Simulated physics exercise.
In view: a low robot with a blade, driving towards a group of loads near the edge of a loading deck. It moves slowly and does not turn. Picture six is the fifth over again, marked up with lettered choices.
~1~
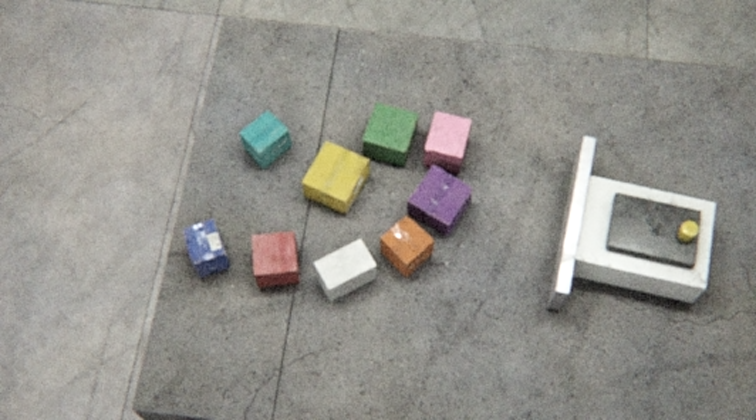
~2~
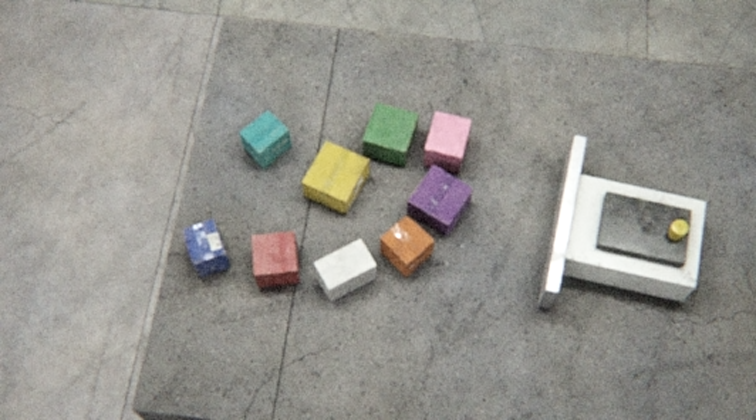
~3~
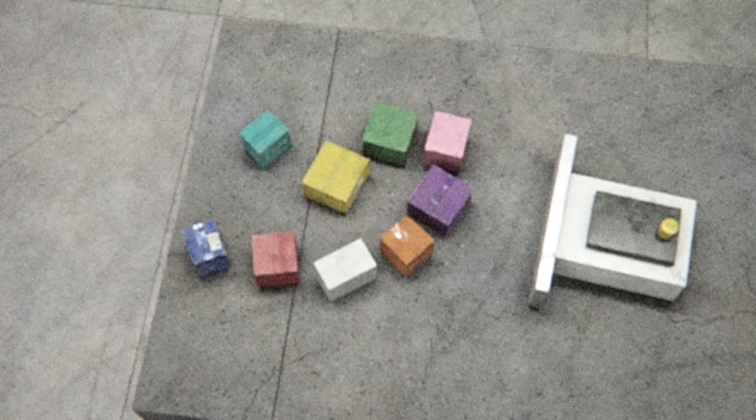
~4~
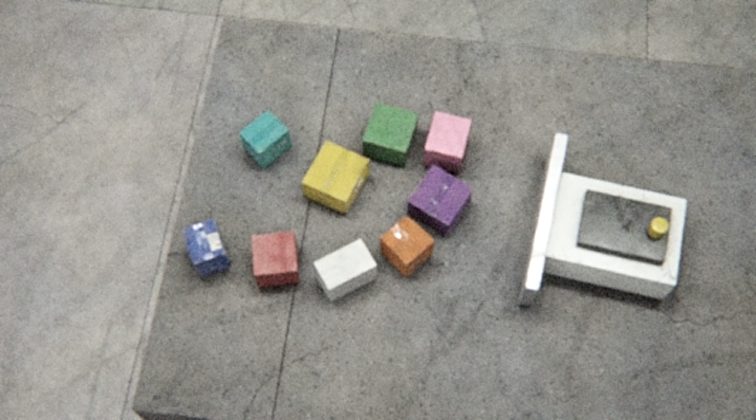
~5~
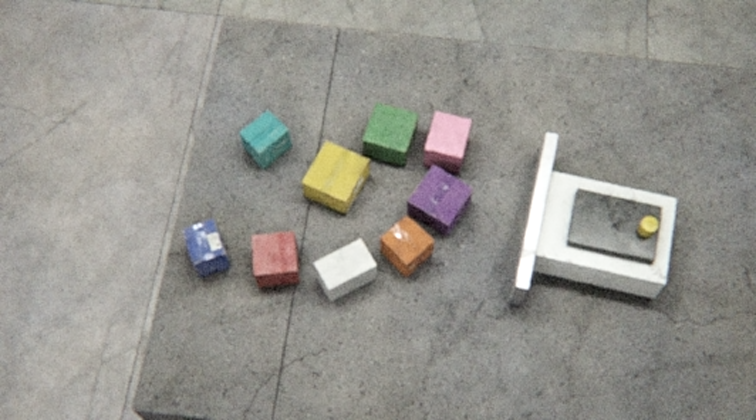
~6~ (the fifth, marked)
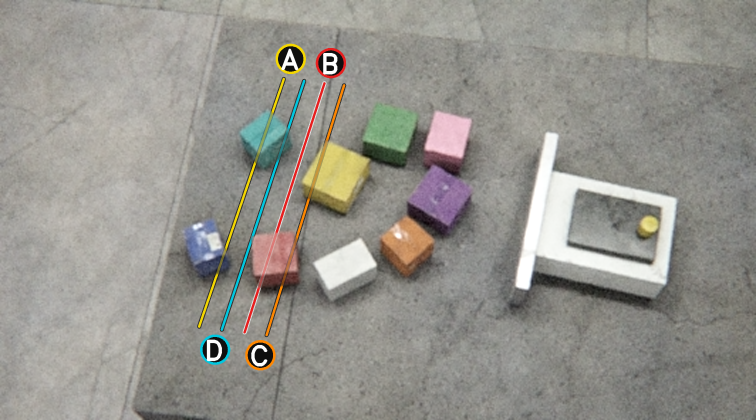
A low white robot with a wide upright blade on its left side, a dark top panel and a yellow knob sits at the right of a grey stone-like deck, seen from high above. Nine small blocks lie to its left: teal, green and pink above, yellow and purple between, and blue, red, white and orange below. The robot slides slowly left without turning, while the blocks and camera stay still.
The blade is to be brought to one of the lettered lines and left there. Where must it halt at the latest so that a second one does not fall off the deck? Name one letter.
Stop at B.
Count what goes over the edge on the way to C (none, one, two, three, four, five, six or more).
By then, none.
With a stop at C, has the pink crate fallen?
By then, no.
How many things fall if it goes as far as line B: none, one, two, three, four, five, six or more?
The count is none.
On the marked copy, A at (244, 195); B at (287, 200); C at (308, 203); D at (265, 198).
Following B. Soon after the start, robot (516, 213); pink crate (436, 142); orange parcel (402, 246).
Later, robot (424, 203); turquoise box (256, 135); yellow parcel (285, 172).
In the end, robot (355, 195); turquoise box (200, 118); blue parcel (170, 245); none fallen.
As for the rest, A drops four; C is within the limit but short; D drops two.
